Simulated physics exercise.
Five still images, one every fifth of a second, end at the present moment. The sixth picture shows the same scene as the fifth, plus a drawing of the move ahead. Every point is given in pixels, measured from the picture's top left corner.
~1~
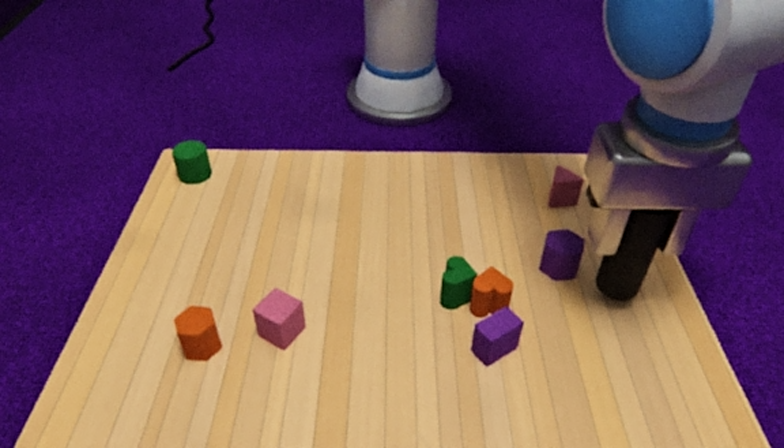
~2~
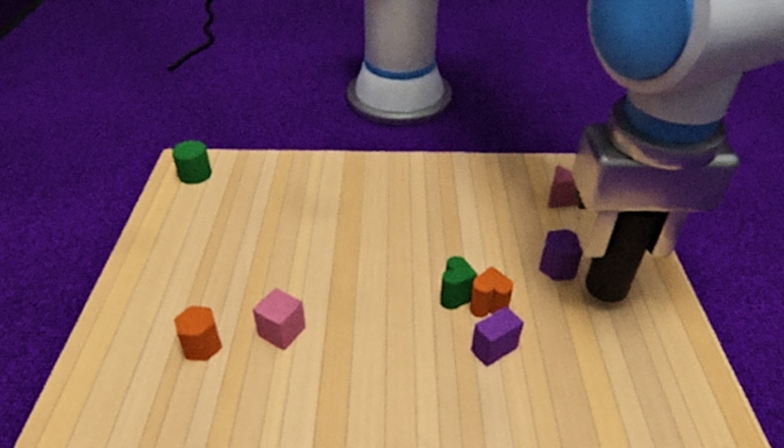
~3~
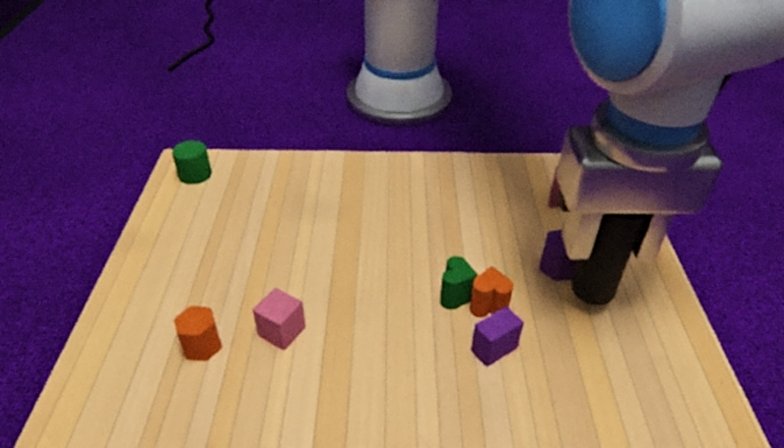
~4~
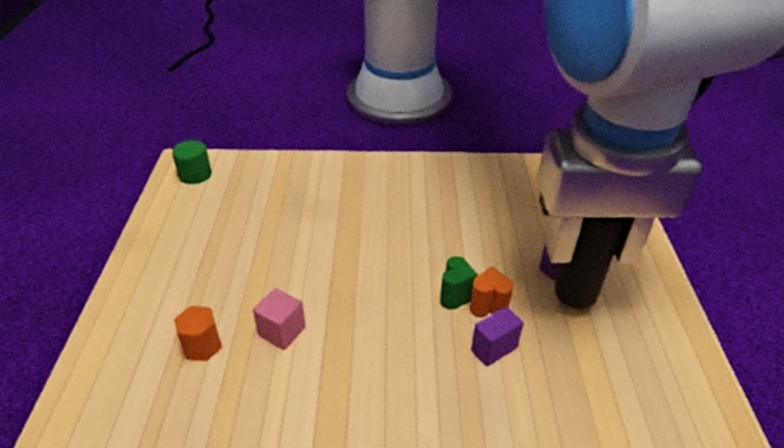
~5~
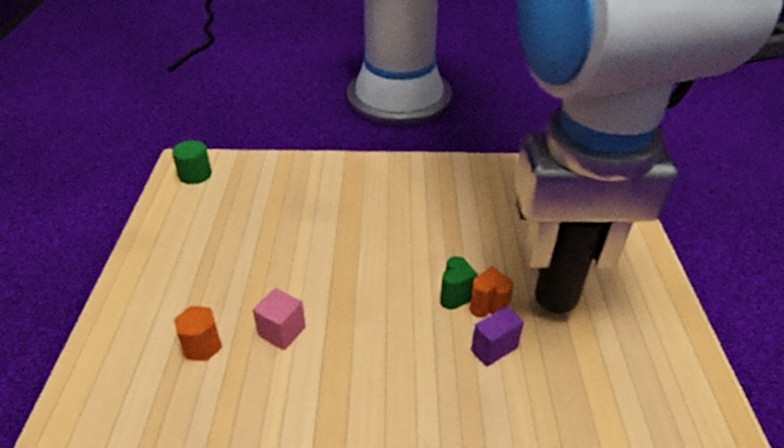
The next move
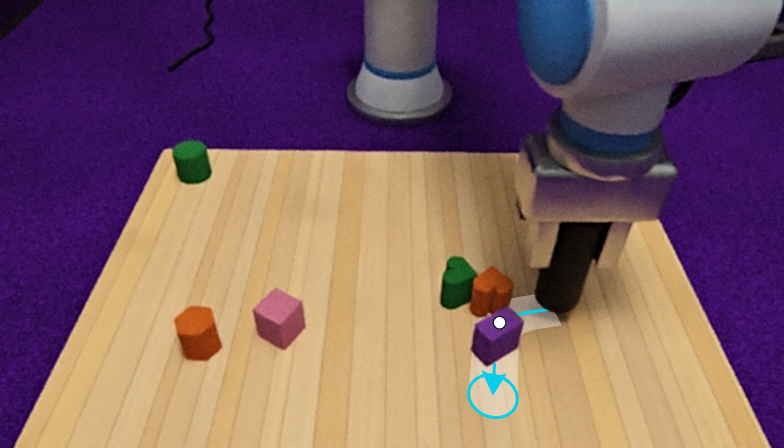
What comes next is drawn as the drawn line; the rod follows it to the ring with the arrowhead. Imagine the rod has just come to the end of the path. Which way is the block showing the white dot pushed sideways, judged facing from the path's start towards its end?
It is pushed towards the left-hand side.
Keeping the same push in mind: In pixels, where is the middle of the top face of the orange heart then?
At the end it should sit near (469, 284).
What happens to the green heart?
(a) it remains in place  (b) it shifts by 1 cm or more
I choose b.
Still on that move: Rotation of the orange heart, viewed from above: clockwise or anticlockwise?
Turns clockwise.
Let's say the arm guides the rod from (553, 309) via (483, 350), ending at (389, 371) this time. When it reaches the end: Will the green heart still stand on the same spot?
Yes
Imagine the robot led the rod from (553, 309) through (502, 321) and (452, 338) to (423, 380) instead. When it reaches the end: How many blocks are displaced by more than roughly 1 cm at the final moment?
Three or more shift.
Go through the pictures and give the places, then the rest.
In the first frame, tip of the rod (616, 287), middles of tops, green heart (459, 269), orange heart (493, 281), purple oblong (500, 323), purple six-sided block (565, 241).
In the second frame, rod (606, 288), nothing pushed.
In the third frame, rod (592, 291), nothing pushed.
In the fourth frame, rod (576, 294), nothing pushed.
In the fifth frame, rod (556, 299), green heart (459, 269), orange heart (493, 281), purple oblong (500, 323), purple six-sided block hidden.
The line goes from (553, 309) via (510, 318) and (495, 352), ending at (493, 396); the dot is on the purple oblong.
What follows on the original path. One third of the way, rod (512, 308); green heart (447, 265); orange heart (475, 280), turned 25° clockwise.
Two thirds of the way, rod (497, 343); green heart (445, 264); orange heart (469, 284), turned 55° clockwise; purple oblong (486, 364).
At the end, rod (495, 386); green heart (445, 264); orange heart (469, 284), turned 55° clockwise; purple oblong (473, 408); purple six-sided block unmoved.
